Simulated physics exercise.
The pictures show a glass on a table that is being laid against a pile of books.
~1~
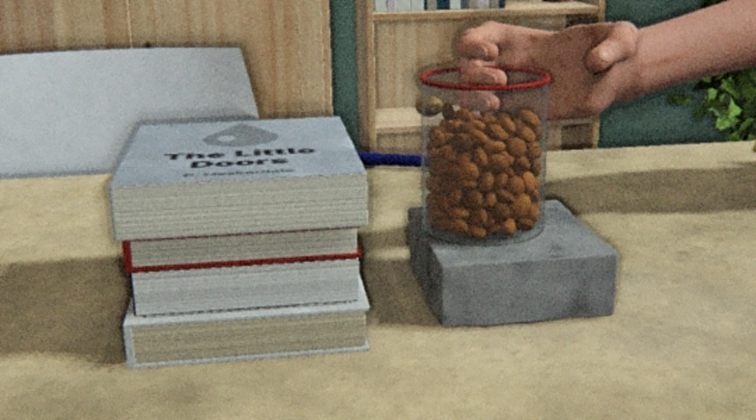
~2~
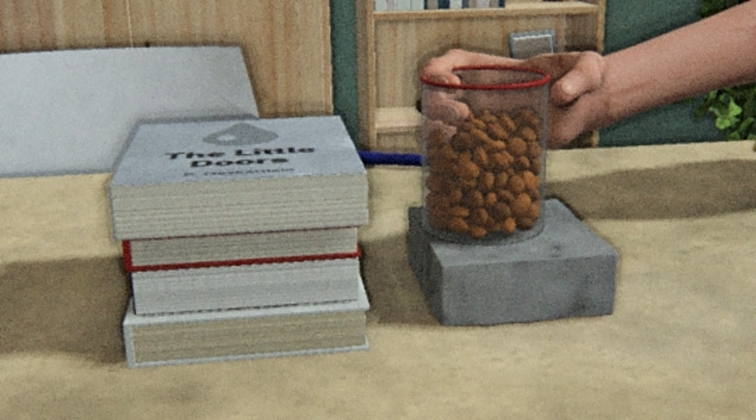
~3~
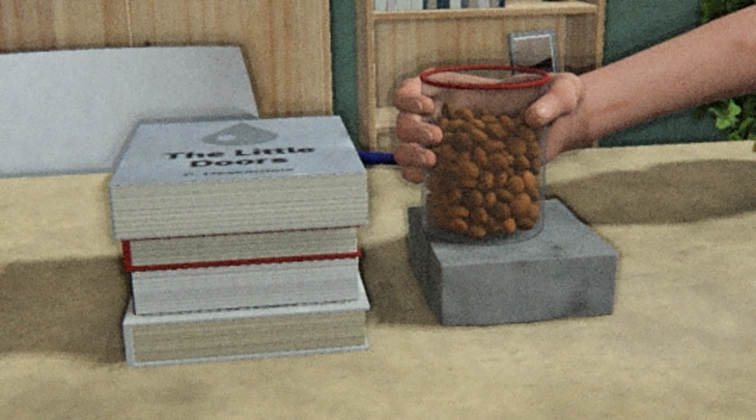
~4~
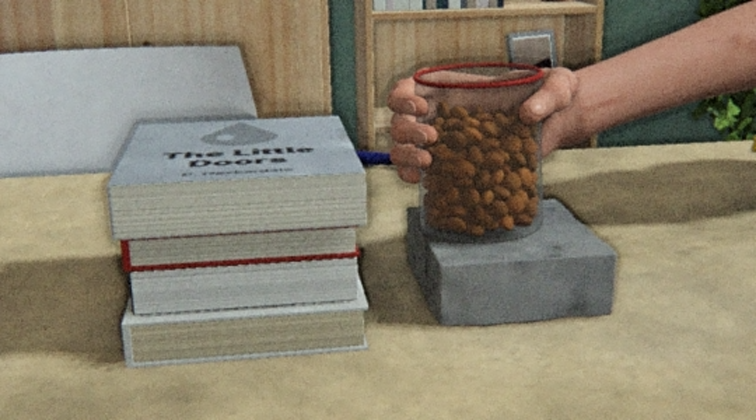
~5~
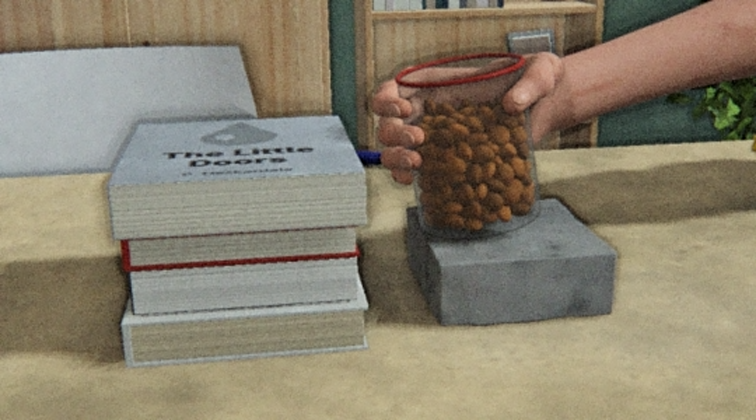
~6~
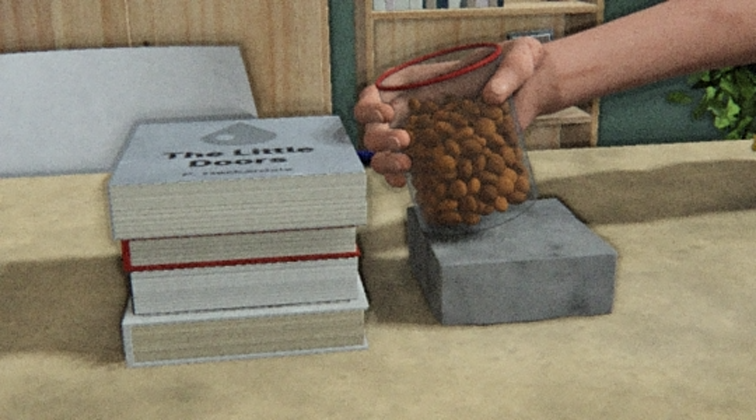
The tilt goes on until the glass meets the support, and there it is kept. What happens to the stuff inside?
The filling does not come out.
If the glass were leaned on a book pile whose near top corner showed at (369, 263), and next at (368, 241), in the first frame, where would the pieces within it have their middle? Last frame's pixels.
First near (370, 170), then near (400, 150).
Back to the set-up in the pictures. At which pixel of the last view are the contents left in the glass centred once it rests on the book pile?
Close to (437, 149).
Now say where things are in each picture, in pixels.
The first frame shows glass near (484, 153), three quarters full of bits of cat kibble; book pile near (242, 171), reaching most of the way up the glass.
The second frame shows glass near (484, 152), upright; rim near (424, 80); top of the contents near (490, 136).
The third frame shows glass near (483, 152), upright; rim near (424, 80); book pile near (242, 170).
The fourth frame shows glass near (479, 150), leaning 2°; rim near (417, 80); top of the contents near (485, 134).
The fifth frame shows glass near (470, 144), leaning 9°; rim near (399, 81); book pile near (241, 170).
The sixth frame shows glass near (458, 139), leaning 16°; rim near (379, 86); book pile near (241, 170), reaching most of the way up the glass.
Then, 0.26 s on from there, the glass leans 30°; everything is still inside.
Then, 0.49 s on from there, the glass rests on the book pile at 35°; everything is still inside.
In the end, the glass rests on the book pile at 35°; everything is still inside.
